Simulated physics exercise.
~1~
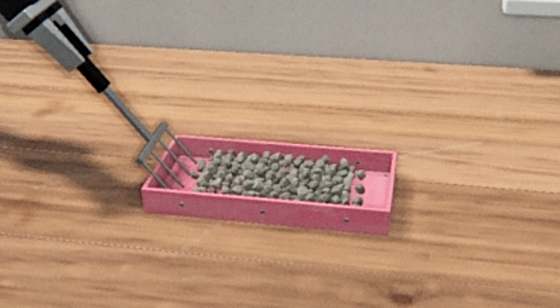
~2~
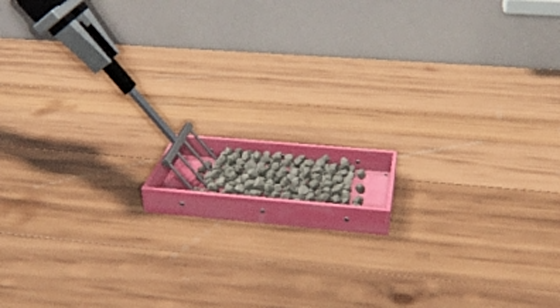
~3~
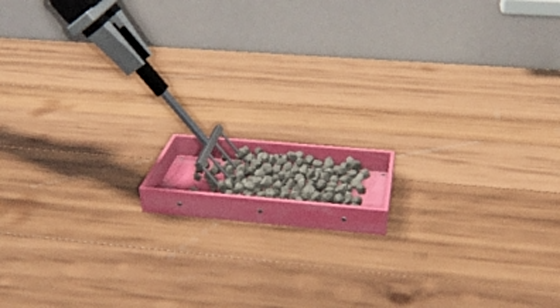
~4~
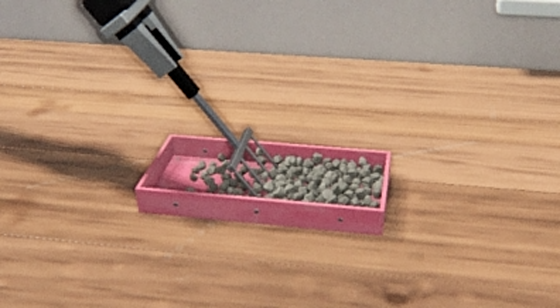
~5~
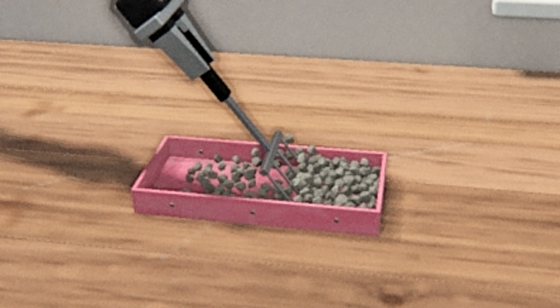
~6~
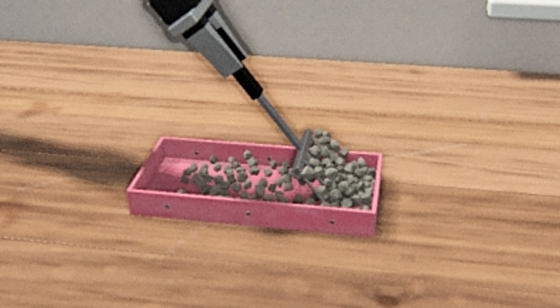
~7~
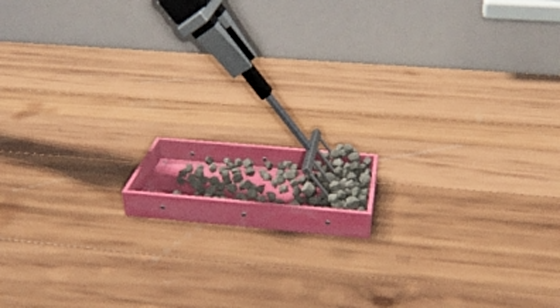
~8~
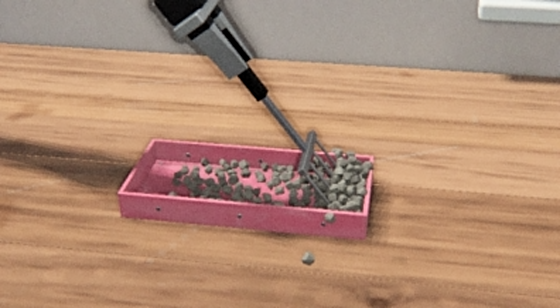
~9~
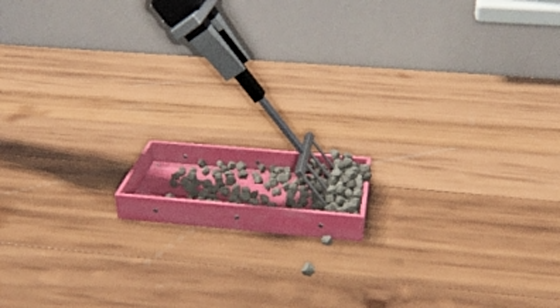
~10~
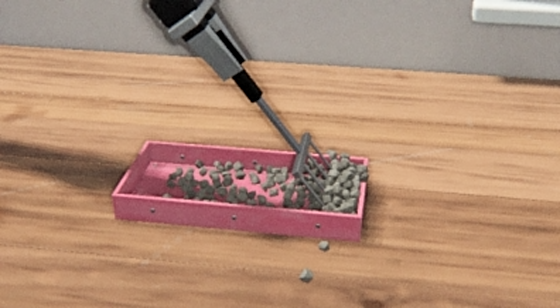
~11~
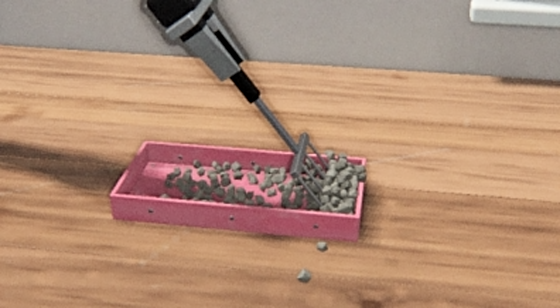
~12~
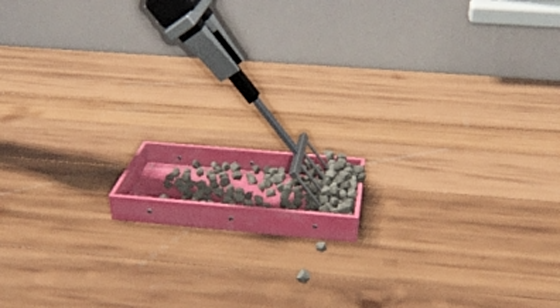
A pink rectangular tray filled with small grey pebbles sits on a light wooden table against a grey wall, seen from slightly above. A black and grey robot arm reaches in from the upper left, holding a grey fork whose prongs dip into the tray's left end. The fork rakes steadily to the right, pushing many pebbles into a heap at the far right end while others trail behind it. As it stops near that end, a couple of pebbles drop over the front edge onto the table. The fork then stays still against the heap, with most pebbles still inside.
